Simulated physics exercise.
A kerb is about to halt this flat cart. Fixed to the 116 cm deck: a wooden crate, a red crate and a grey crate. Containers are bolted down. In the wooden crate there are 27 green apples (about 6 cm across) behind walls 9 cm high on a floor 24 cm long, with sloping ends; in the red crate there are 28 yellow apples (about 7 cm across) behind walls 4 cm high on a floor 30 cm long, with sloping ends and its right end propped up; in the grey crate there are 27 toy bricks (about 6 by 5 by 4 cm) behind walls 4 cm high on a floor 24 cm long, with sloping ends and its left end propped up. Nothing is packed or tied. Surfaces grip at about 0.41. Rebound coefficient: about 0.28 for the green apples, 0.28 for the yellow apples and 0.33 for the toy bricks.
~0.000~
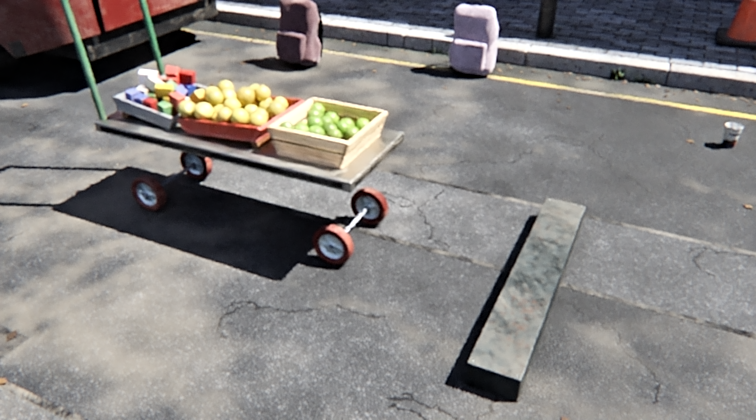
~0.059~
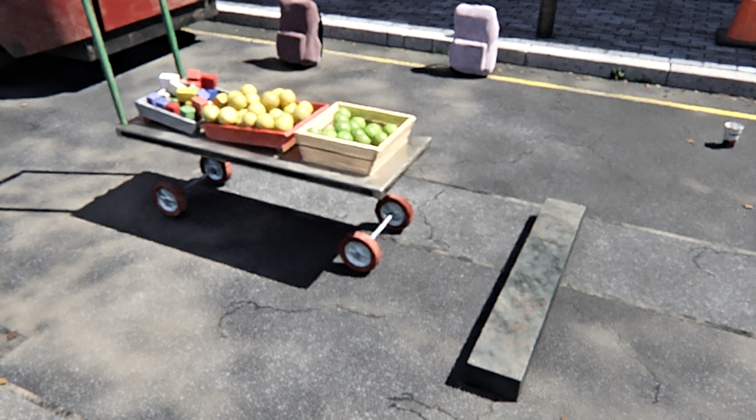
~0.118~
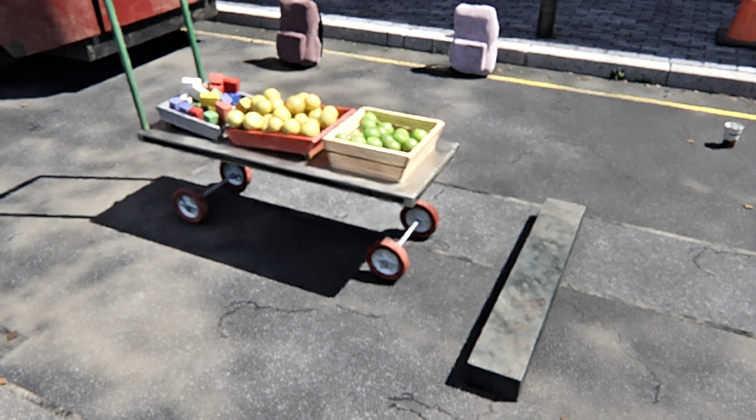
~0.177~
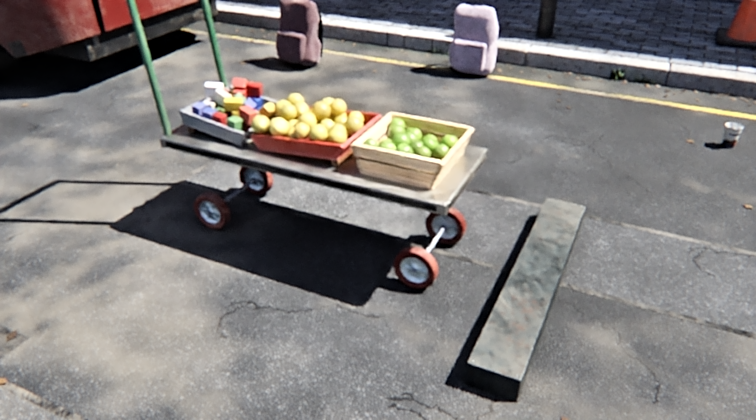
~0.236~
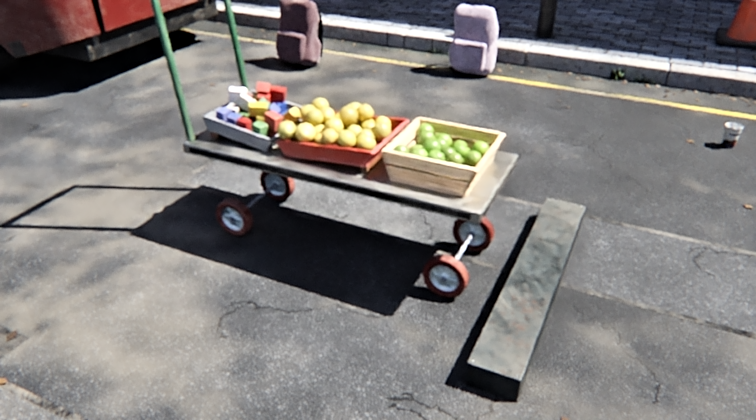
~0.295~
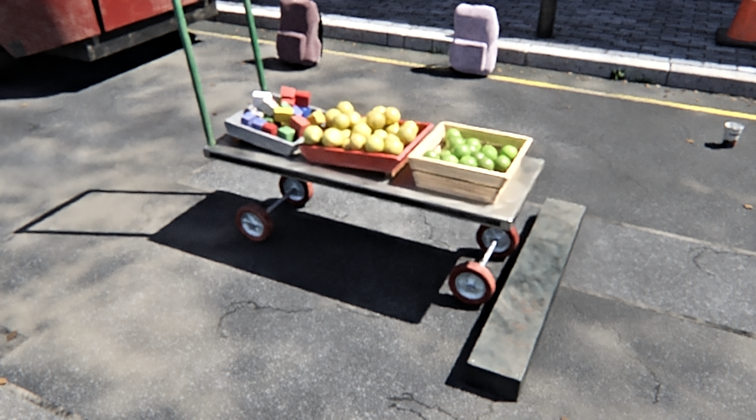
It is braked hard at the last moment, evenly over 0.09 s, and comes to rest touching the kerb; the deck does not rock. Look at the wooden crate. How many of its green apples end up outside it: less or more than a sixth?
Out of the wooden crate go under a sixth of the green apples.
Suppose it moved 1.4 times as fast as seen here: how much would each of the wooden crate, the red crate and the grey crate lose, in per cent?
Then wooden crate 10, red crate 50, grey crate 50 per cent.
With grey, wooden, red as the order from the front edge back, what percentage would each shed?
In that case wooden crate 0, red crate 20, grey crate 40 per cent.
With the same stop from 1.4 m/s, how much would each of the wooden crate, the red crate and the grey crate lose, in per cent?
In that case wooden crate 0, red crate 10, grey crate 20 per cent.
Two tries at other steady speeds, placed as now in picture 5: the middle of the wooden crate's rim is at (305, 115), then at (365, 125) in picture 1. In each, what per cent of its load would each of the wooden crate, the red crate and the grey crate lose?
Wooden crate 0 then 0, red crate 40 then 10, grey crate 40 then 10 per cent.
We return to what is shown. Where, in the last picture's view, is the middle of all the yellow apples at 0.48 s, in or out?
Around (394, 136).
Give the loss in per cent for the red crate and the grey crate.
Lost: Red crate 30, grey crate 30 per cent.
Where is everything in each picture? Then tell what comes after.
In the first frame (we follow the rim corner now nearest the camera), wooden crate at (347, 142); grey crate at (172, 118); 57 cm still to roll; nothing out yet.
In the second frame, wooden crate at (377, 148); grey crate at (195, 123); 46 cm still to roll.
In the third frame, wooden crate at (408, 155); grey crate at (219, 128); 35 cm still to roll.
In the fourth frame, wooden crate at (441, 162); grey crate at (244, 133); 23 cm still to roll.
In the fifth frame, wooden crate at (475, 169); grey crate at (270, 139); 12 cm still to roll.
In the sixth frame, wooden crate at (505, 175); grey crate at (292, 144); stopping; nothing out yet.
After 0.36 s, 0 of 27 out of the wooden crate, 0 of 28 out of the red crate and 2 of 27 out of the grey crate.
After 0.48 s, 0 of 27 out of the wooden crate, 5 of 28 out of the red crate and 6 of 27 out of the grey crate.
After 0.70 s, 0 of 27 out of the wooden crate, 7 of 28 out of the red crate and 8 of 27 out of the grey crate.
Final count (at 1.21 s), 0 of 27 out of the wooden crate, 8 of 28 out of the red crate and 8 of 27 out of the grey crate. Asked share, 0 of 27, 0 per cent.
